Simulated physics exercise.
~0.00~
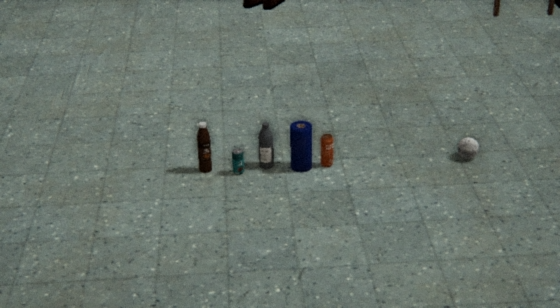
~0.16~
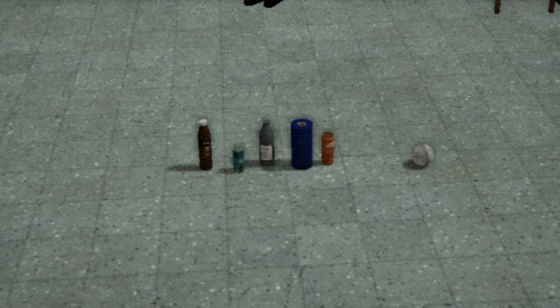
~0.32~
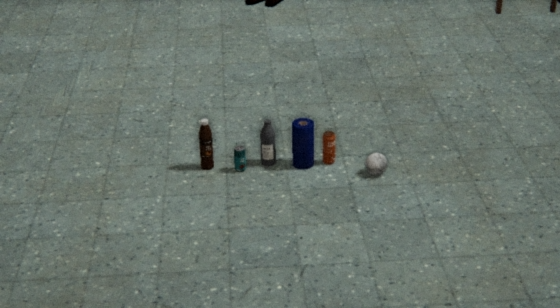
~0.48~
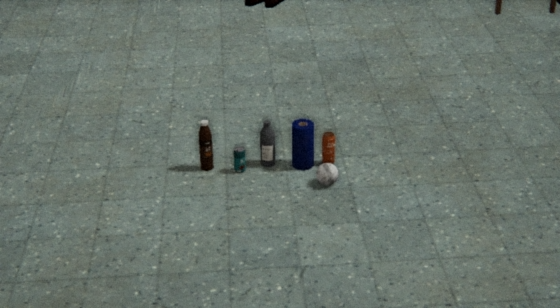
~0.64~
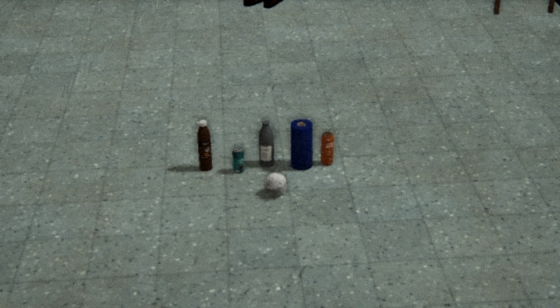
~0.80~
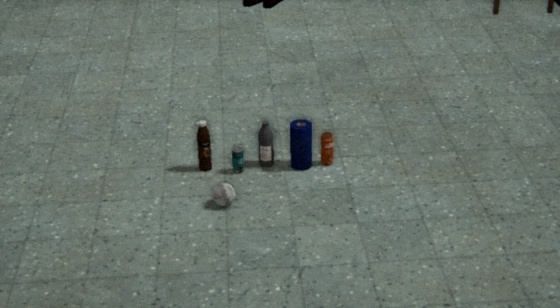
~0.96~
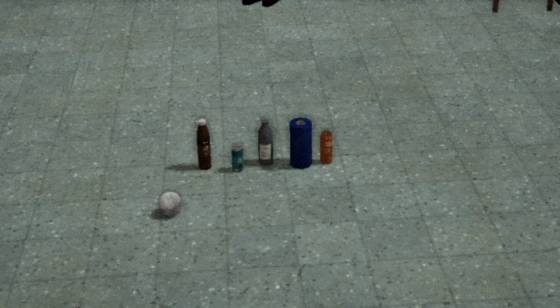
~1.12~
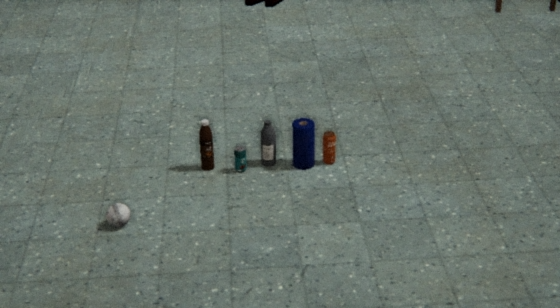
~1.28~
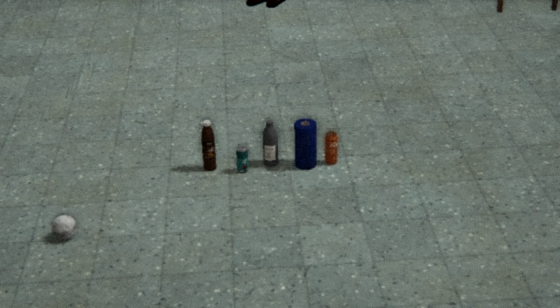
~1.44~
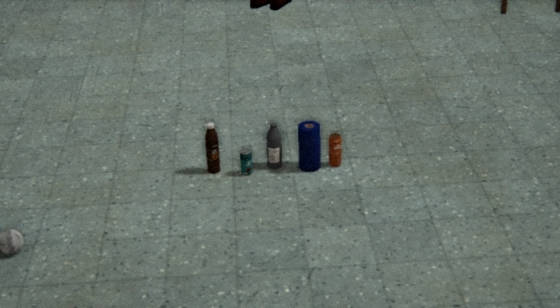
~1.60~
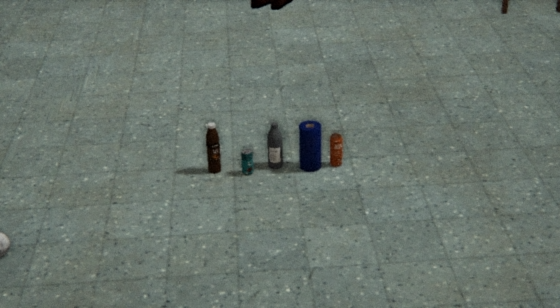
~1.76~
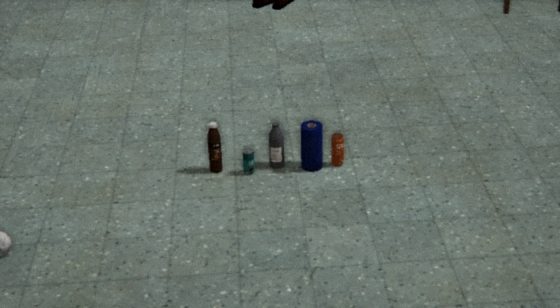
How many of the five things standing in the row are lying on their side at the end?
None of them are lying on their side; the two bottles, the two cans and the blue roll are all still upright.
The clip shows a white ball rolling from right to left across a tiled floor, passing in front of a brown bottle, a turquoise can, a grey bottle, a blue roll and an orange can, and stopping at the left edge while all five stay upright.
